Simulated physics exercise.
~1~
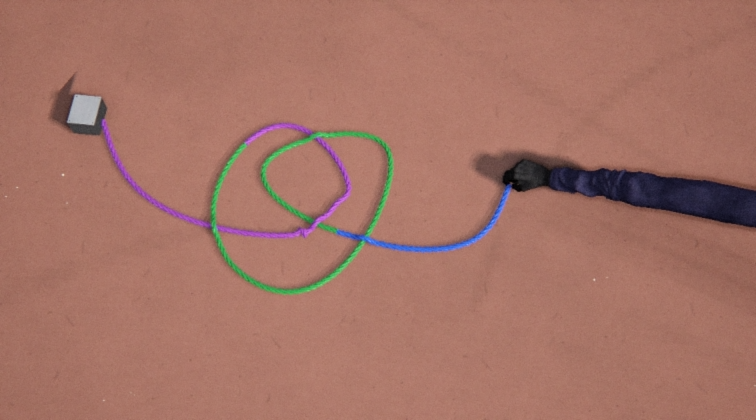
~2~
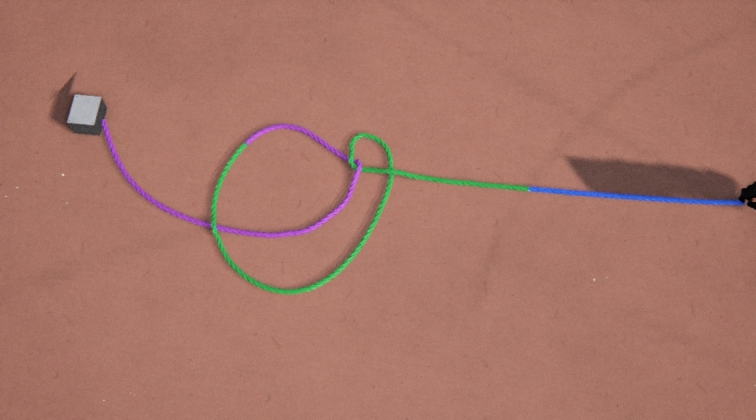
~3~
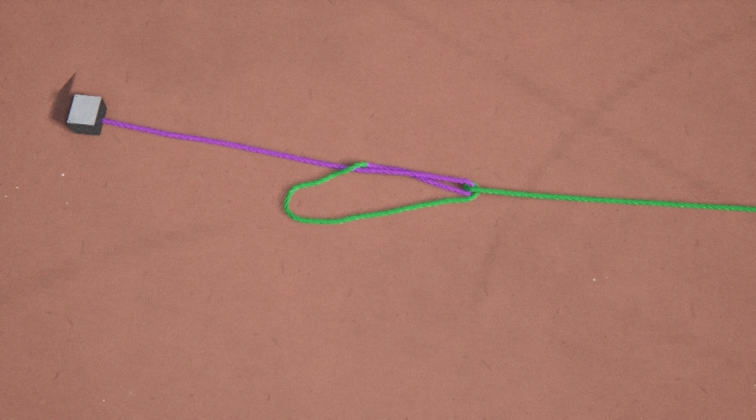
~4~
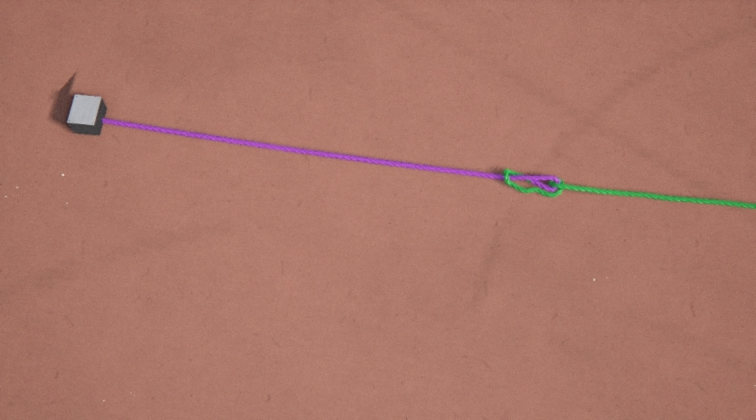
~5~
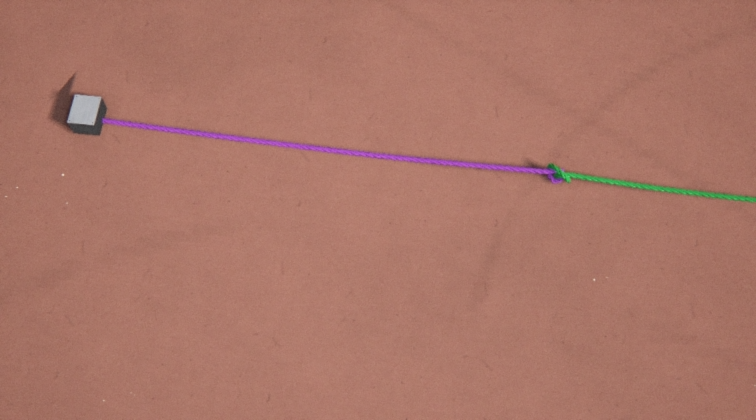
A looped rope of purple, green and blue, fixed to a small block at the left, was pulled to the right by a dark-sleeved arm, and its loops shrank and drew together until they tightened into a small knot on the straightened rope.
